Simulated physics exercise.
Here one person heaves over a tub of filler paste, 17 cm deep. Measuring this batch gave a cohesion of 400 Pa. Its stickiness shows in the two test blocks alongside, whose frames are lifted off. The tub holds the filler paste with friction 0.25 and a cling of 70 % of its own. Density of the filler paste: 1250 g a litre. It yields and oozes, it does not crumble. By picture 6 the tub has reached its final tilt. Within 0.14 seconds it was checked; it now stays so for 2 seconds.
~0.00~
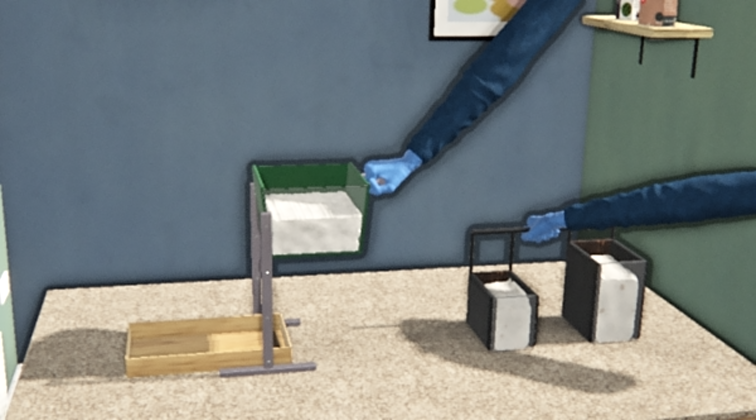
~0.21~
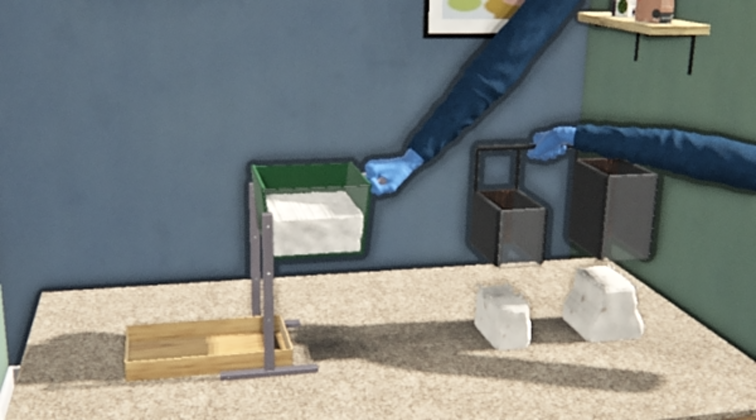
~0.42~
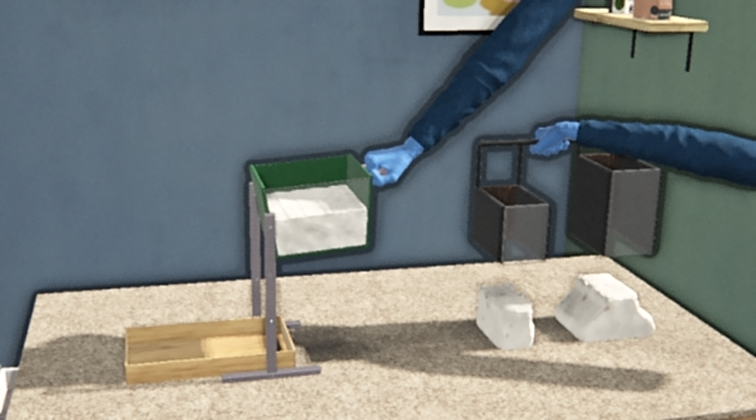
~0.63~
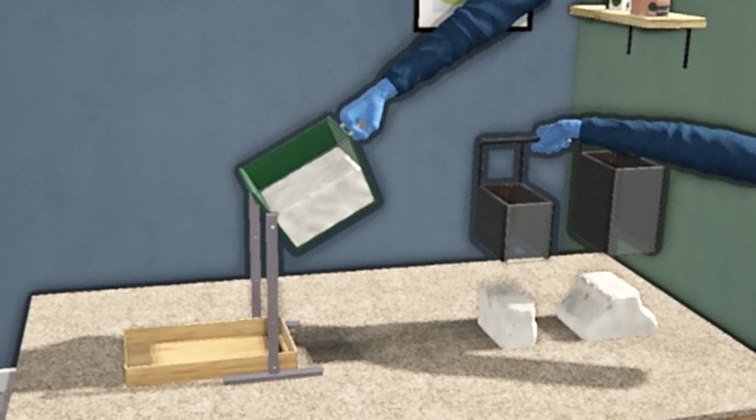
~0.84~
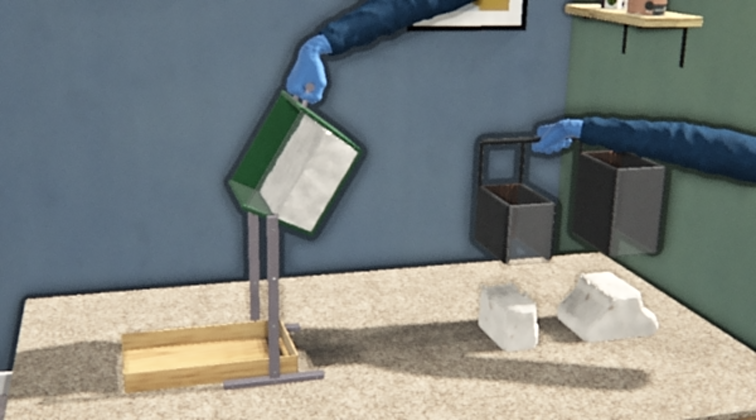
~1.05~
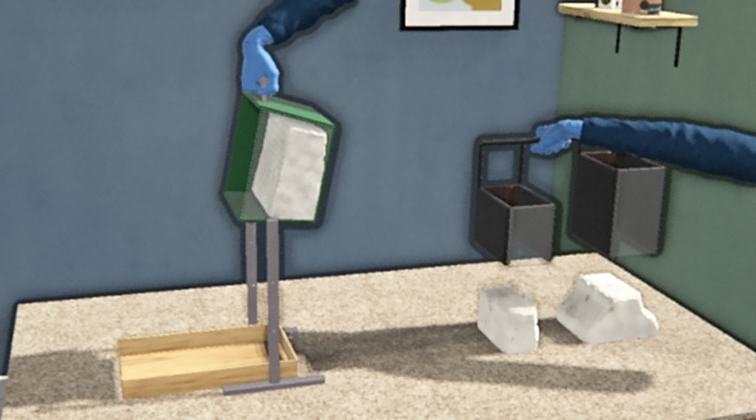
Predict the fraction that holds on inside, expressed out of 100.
Around 99 out of 100.
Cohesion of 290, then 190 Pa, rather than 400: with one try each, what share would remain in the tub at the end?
Respectively, close to 70 % and close to 55 %.
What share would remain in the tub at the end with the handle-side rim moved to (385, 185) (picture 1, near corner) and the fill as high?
In that case close to 70 %.
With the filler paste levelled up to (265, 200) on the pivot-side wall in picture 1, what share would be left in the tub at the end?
50 %.
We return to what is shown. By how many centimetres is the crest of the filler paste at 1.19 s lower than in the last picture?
Roughly 3 cm.
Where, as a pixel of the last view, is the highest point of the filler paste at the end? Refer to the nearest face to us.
It ends up highest close to (277, 155).
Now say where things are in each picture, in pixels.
Handle-side rim at (366, 185), tilt 0 degrees; top of the filler paste at (274, 219); blocks stand 12 cm, 19 cm (left to right), in the first frame.
Handle-side rim at (368, 185), tilt 0 degrees; top of the filler paste at (275, 220); blocks stand 12 cm, 15 cm (left to right), in the second frame.
Handle-side rim at (369, 177), tilt 4 degrees; top of the filler paste at (363, 209); blocks stand 12 cm, 13 cm (left to right), in the third frame.
Handle-side rim at (348, 138), tilt 29 degrees; top of the filler paste at (359, 170); blocks stand 12 cm, 13 cm (left to right), in the fourth frame.
Handle-side rim at (301, 111), tilt 59 degrees; top of the filler paste at (326, 134); blocks stand 12 cm, 13 cm (left to right), in the fifth frame.
Handle-side rim at (261, 110), tilt 79 degrees; top of the filler paste at (293, 128); blocks stand 12 cm, 13 cm (left to right), in the sixth frame.
After 1.19 s, the tub is at 79 degrees and holds 100 %.
After 1.36 s, the tub is at 79 degrees and holds 99 %.
After 1.53 s, the tub is at 79 degrees and holds 99 %.
After 1.70 s, the tub is at 79 degrees and holds 99 %.
After 3.05 s, at the end, the tub is at 79 degrees and holds 99 %.
